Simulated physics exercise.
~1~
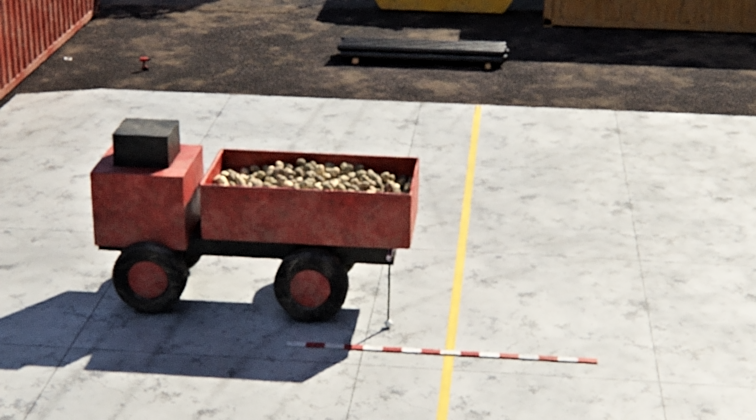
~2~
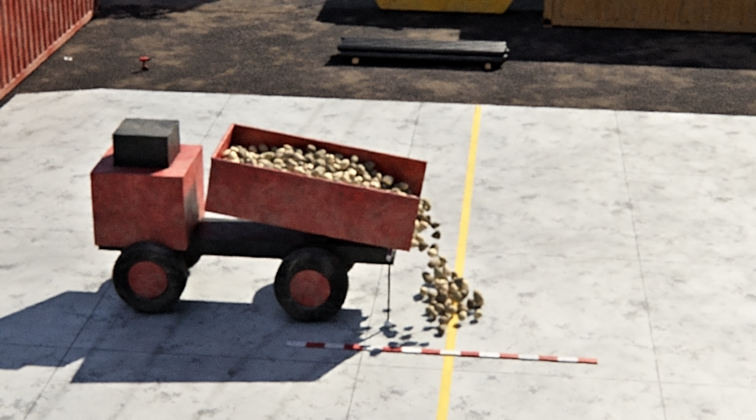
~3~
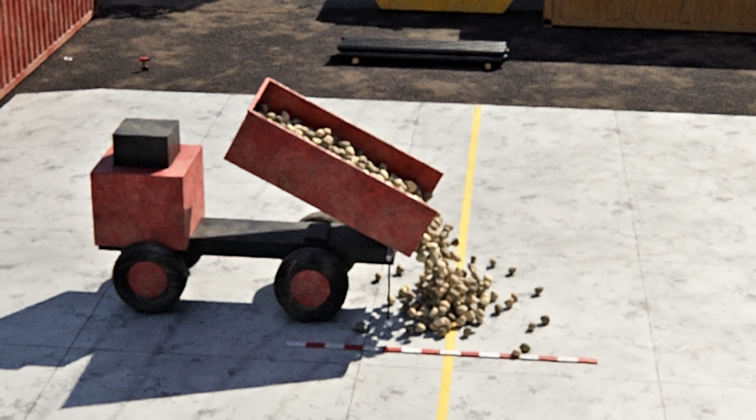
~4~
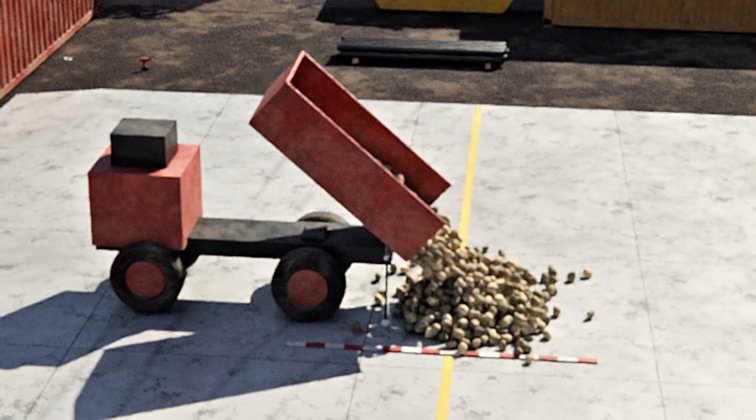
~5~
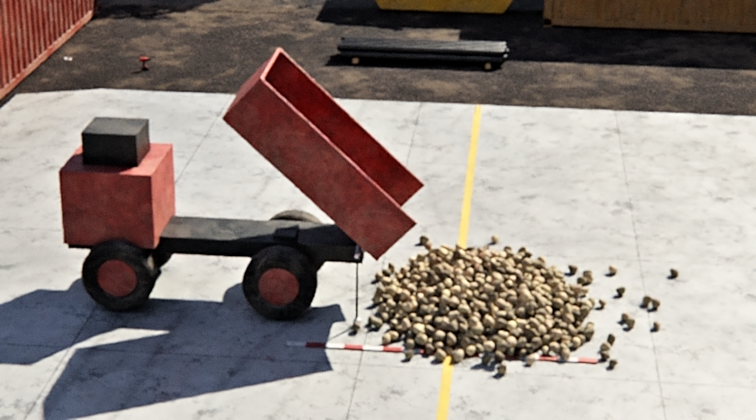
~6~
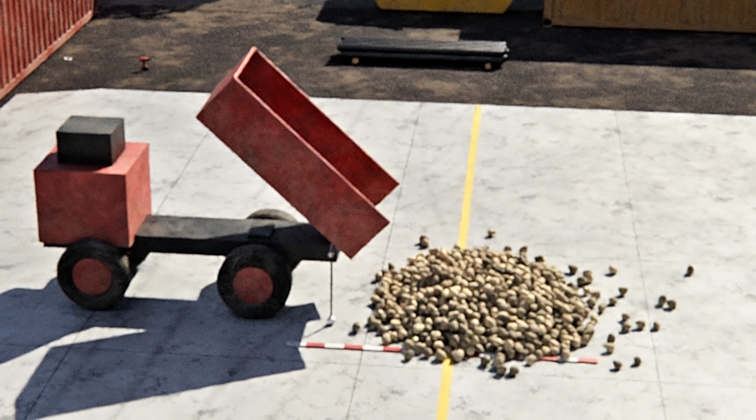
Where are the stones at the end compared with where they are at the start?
At the start the stones are in the truck's bed, left of the yellow line. At the end they lie lower and farther right, in a heap on the ground that straddles the line, with most of them on its right side.
A red tipping truck with black wheels stands on pale ground, its bed full of rounded, light brown stones, just left of a painted yellow line. The bed tilts up at its front end, and stones begin to spill from the open rear near a red and white striped staff. As the bed steepens, they pour out faster and build a growing heap across the line. The truck then draws away to the left while the bed empties. It ends with the bed raised and empty, and the stones in a broad heap, mostly right of the line, with a few scattered beyond.
